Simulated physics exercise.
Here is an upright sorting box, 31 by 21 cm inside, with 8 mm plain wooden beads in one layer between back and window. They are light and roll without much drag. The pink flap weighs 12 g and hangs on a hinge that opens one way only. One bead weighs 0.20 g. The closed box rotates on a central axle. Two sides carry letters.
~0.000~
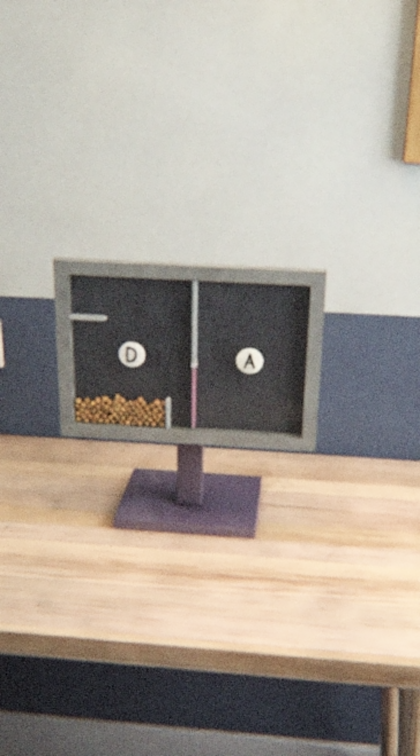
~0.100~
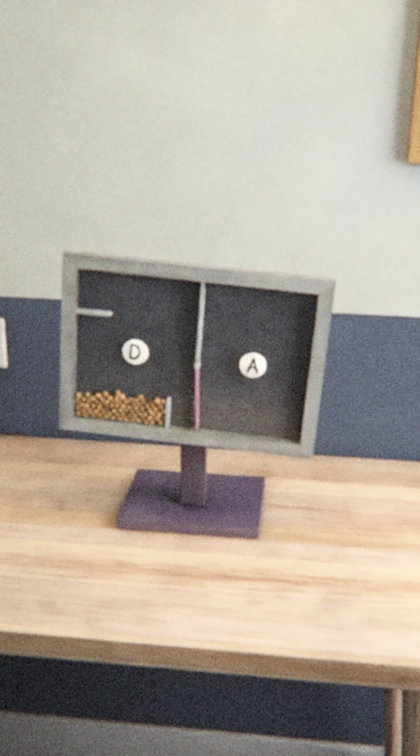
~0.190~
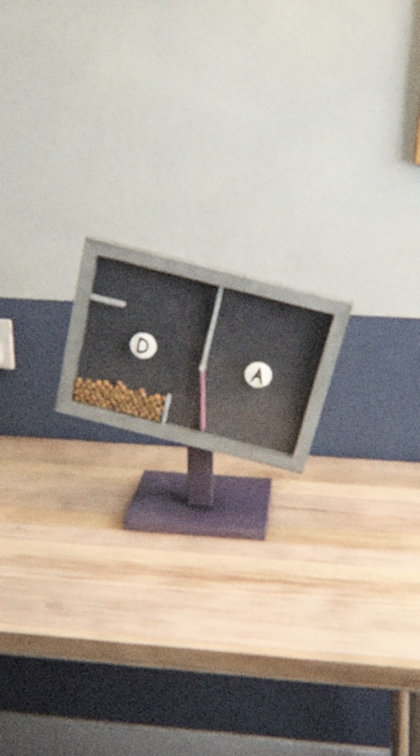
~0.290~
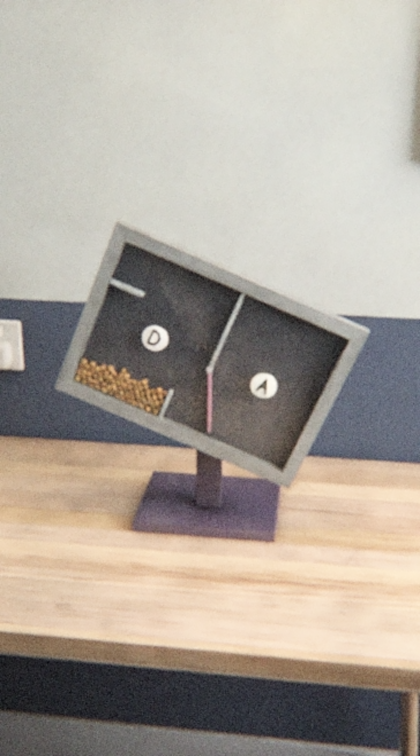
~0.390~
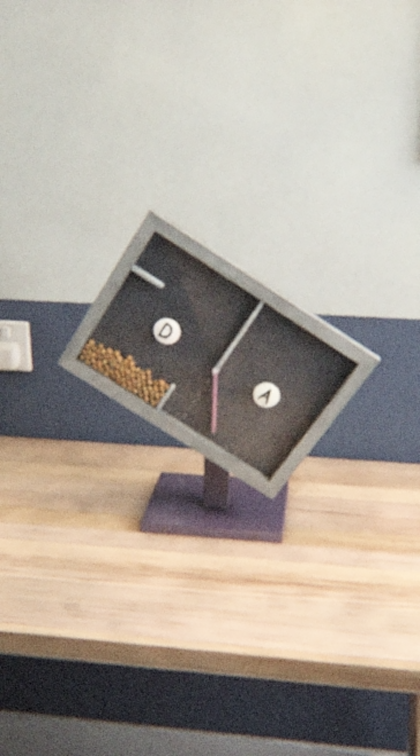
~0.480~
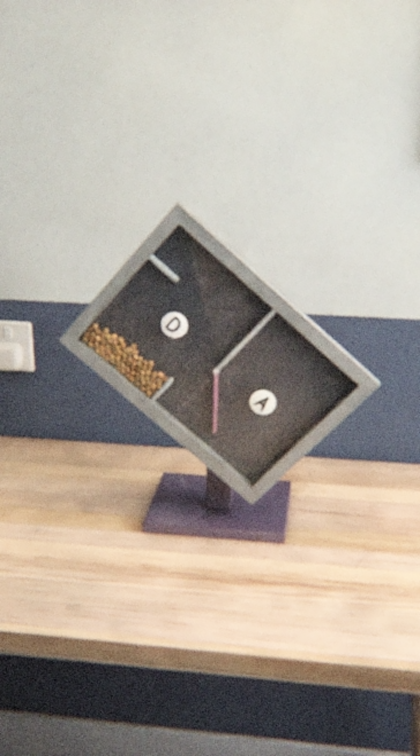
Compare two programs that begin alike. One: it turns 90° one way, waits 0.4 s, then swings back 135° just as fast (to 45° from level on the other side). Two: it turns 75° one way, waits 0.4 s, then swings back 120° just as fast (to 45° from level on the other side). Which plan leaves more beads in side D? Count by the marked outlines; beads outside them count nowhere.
The second one.
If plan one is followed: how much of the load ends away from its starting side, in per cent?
About 80 per cent.
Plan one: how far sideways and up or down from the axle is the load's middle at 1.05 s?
About 7 cm left and 1 cm below.
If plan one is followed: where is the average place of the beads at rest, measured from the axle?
Some 9 cm right and 4 cm below.
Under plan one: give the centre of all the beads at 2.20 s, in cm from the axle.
About 7 cm right and 10 cm below.
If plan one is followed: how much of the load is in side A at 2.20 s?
Some 85 per cent.
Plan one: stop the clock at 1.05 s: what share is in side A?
Roughly 40 per cent.
Plan one. After 1.05 s, it stands 90° clockwise; the beads' middle is 7 cm left of and 1 cm below the centre; A 40 %, D 60 %; pink flap open 54°.
After 2.20 s, it stands 23° clockwise; the beads' middle is 7 cm right of and 10 cm below the centre; A 85 %, D 15 %; pink flap open 20°.
After 2.95 s, it stands 45° anticlockwise; the beads' middle is 9 cm right of and 4 cm below the centre; A 80 %, D 20 %; pink flap shut.
At rest by 3.6 s, it stands 45° anticlockwise; A 80 %, D 20 %; pink flap shut.
Plan two would end with A 60 %, D 40 %.
